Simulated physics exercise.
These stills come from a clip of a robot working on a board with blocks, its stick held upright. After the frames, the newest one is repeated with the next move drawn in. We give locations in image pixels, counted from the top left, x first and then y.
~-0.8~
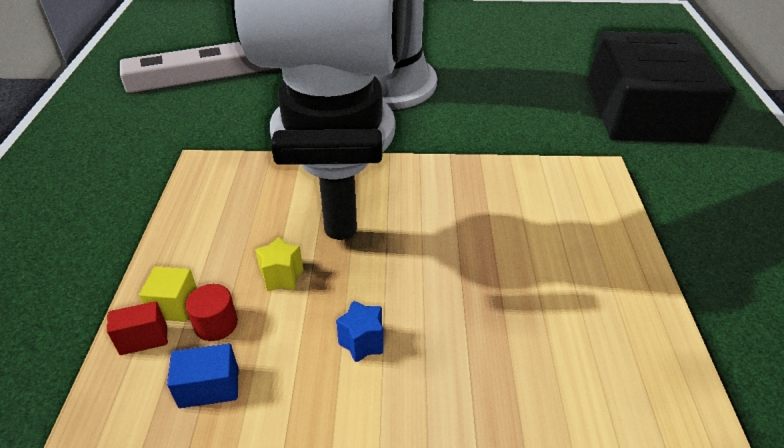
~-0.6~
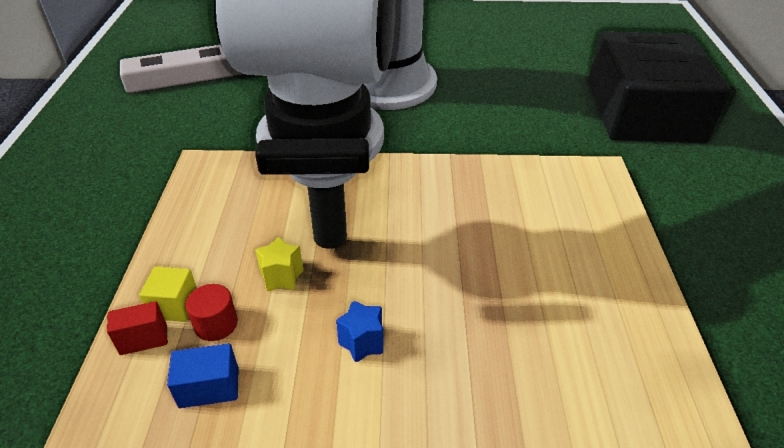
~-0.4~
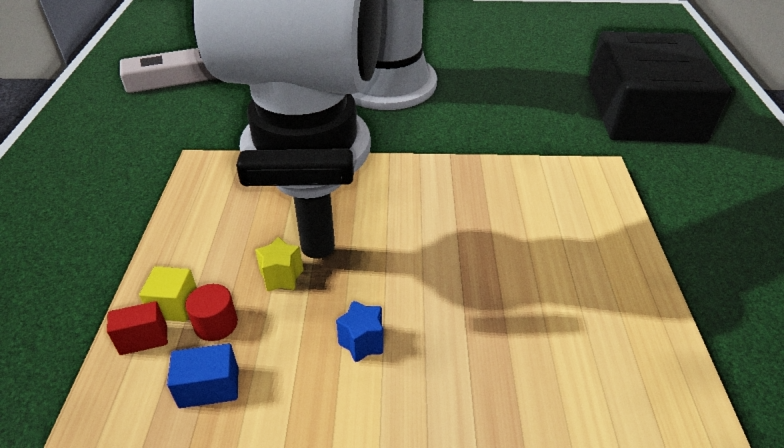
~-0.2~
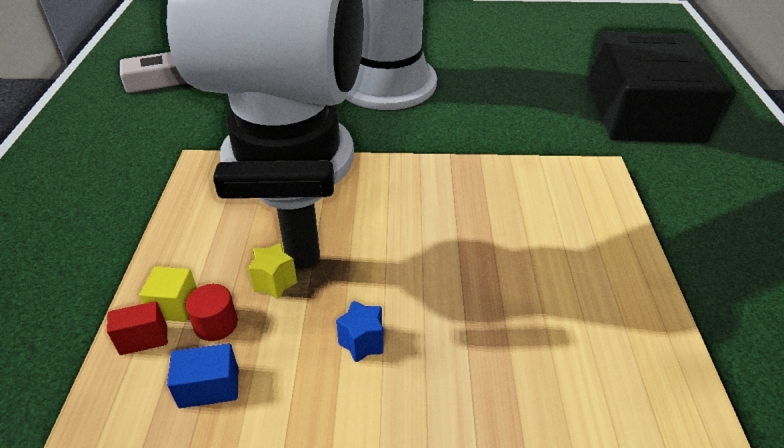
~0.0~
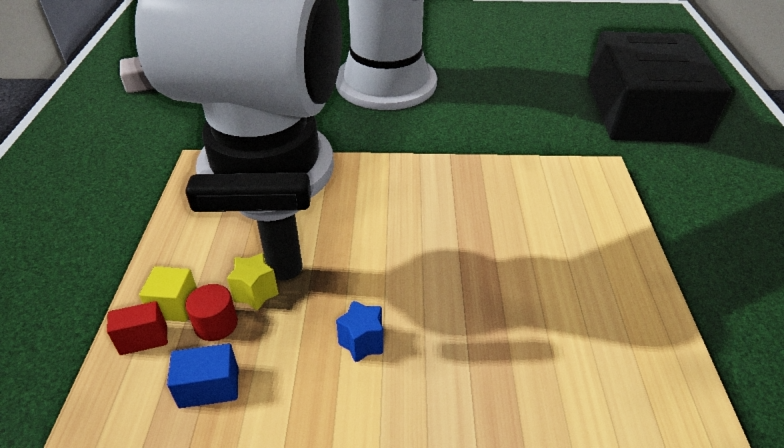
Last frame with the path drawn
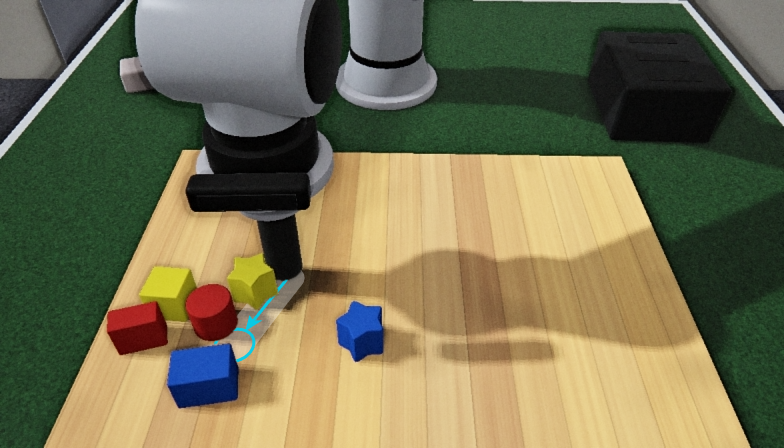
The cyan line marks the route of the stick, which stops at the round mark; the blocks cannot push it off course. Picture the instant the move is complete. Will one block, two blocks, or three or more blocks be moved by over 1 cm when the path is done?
I reckon the push displaces three or more of the blocks by more than 1 cm.
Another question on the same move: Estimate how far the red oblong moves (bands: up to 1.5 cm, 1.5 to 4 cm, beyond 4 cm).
Final distance: 1.5 to 4 cm.
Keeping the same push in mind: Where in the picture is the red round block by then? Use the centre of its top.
(149, 328)
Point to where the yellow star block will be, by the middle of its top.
I think it will end close to (196, 308).
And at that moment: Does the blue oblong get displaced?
Answer: No.
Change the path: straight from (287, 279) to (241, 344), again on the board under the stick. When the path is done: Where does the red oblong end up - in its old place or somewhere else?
If the stick follows that path, the red oblong ends up shifted.
The line goes in a line from (287, 279) to (234, 345).
What follows on the original path. Halfway along, stick at (258, 300); red round block at (182, 313); yellow star block at (218, 290), turned 25° clockwise.
At the end, stick at (231, 334); red oblong at (105, 320), turned 35° clockwise; blue oblong unmoved; red round block at (149, 328); yellow star block at (196, 308), turned 55° clockwise.
